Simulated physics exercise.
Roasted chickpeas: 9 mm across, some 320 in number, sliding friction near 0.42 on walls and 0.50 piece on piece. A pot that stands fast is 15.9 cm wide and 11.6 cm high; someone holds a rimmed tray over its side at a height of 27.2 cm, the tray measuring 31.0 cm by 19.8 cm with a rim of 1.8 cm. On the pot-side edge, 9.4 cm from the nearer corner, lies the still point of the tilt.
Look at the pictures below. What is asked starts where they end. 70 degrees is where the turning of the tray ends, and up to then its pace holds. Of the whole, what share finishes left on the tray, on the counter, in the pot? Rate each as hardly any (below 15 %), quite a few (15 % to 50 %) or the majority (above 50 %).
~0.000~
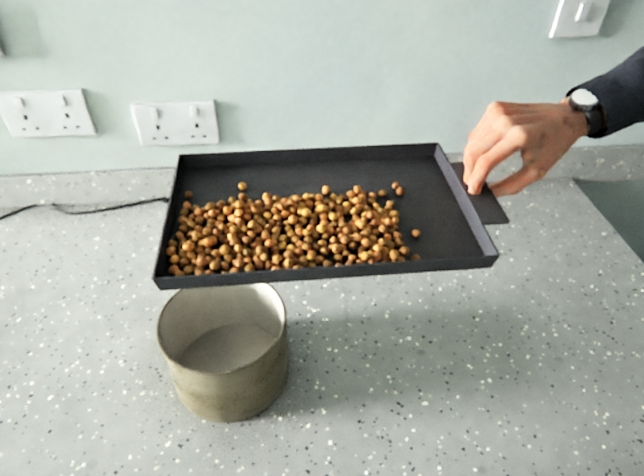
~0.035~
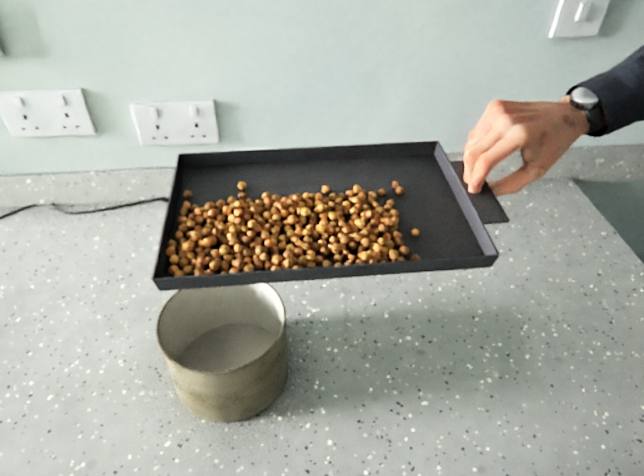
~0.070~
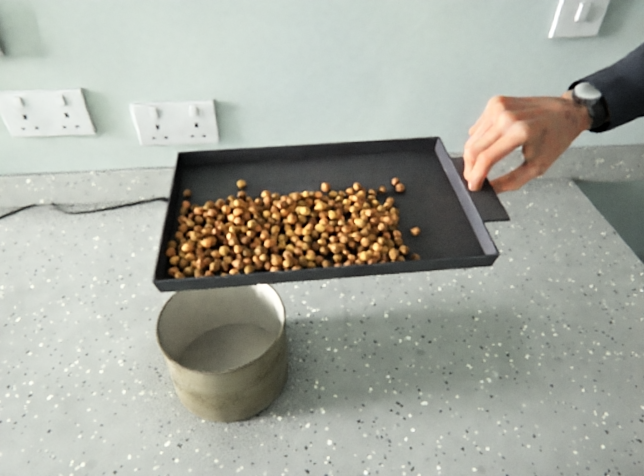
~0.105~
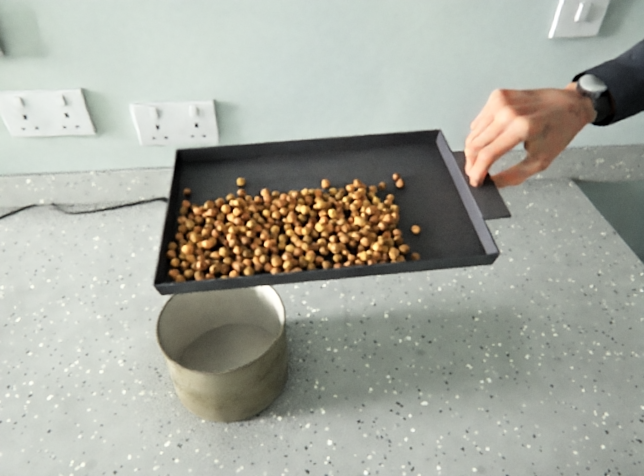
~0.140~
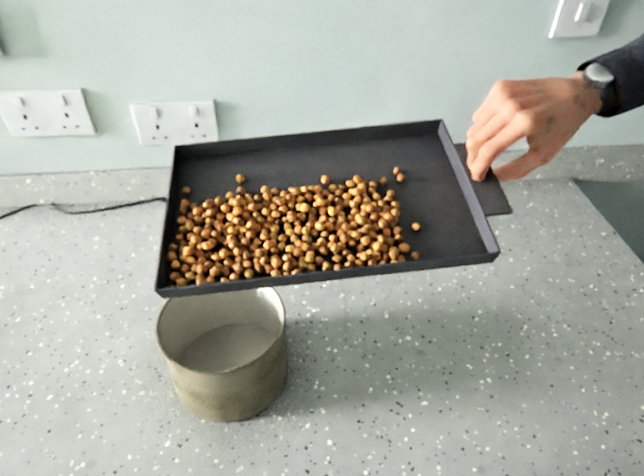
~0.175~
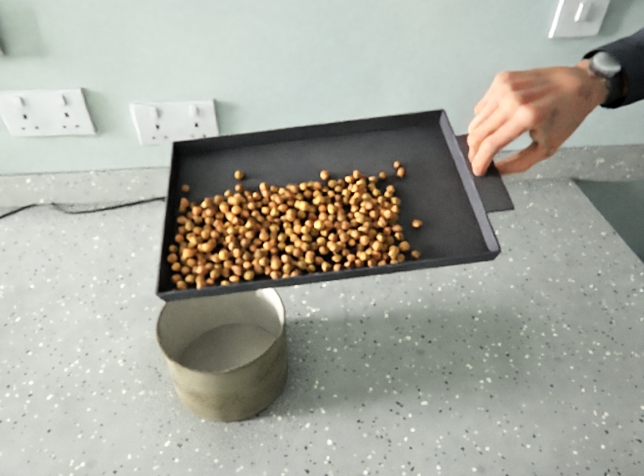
I would put it this way: Left on the tray: The majority, counter: Hardly any, pot: Hardly any.
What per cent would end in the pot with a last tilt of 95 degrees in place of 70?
You'd end up with some 30 % in the pot.
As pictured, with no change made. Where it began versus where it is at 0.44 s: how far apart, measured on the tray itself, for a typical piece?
It has moved some 1 cm from its start.
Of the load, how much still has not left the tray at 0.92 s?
About 90% of the load.
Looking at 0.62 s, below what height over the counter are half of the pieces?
Roughly 28 cm above the counter.
After 0.44 s, tilt 41 degrees; the tray holds 100 %, the pot 0 %.
After 0.62 s, tilt 61 degrees; the tray holds 100 %, the pot 0 %.
After 0.92 s, tilt 70 degrees; the tray holds 90 %, the pot 0 %.
At rest (1.5 s), tray 90 %, counter 5 %, pot 0 %.
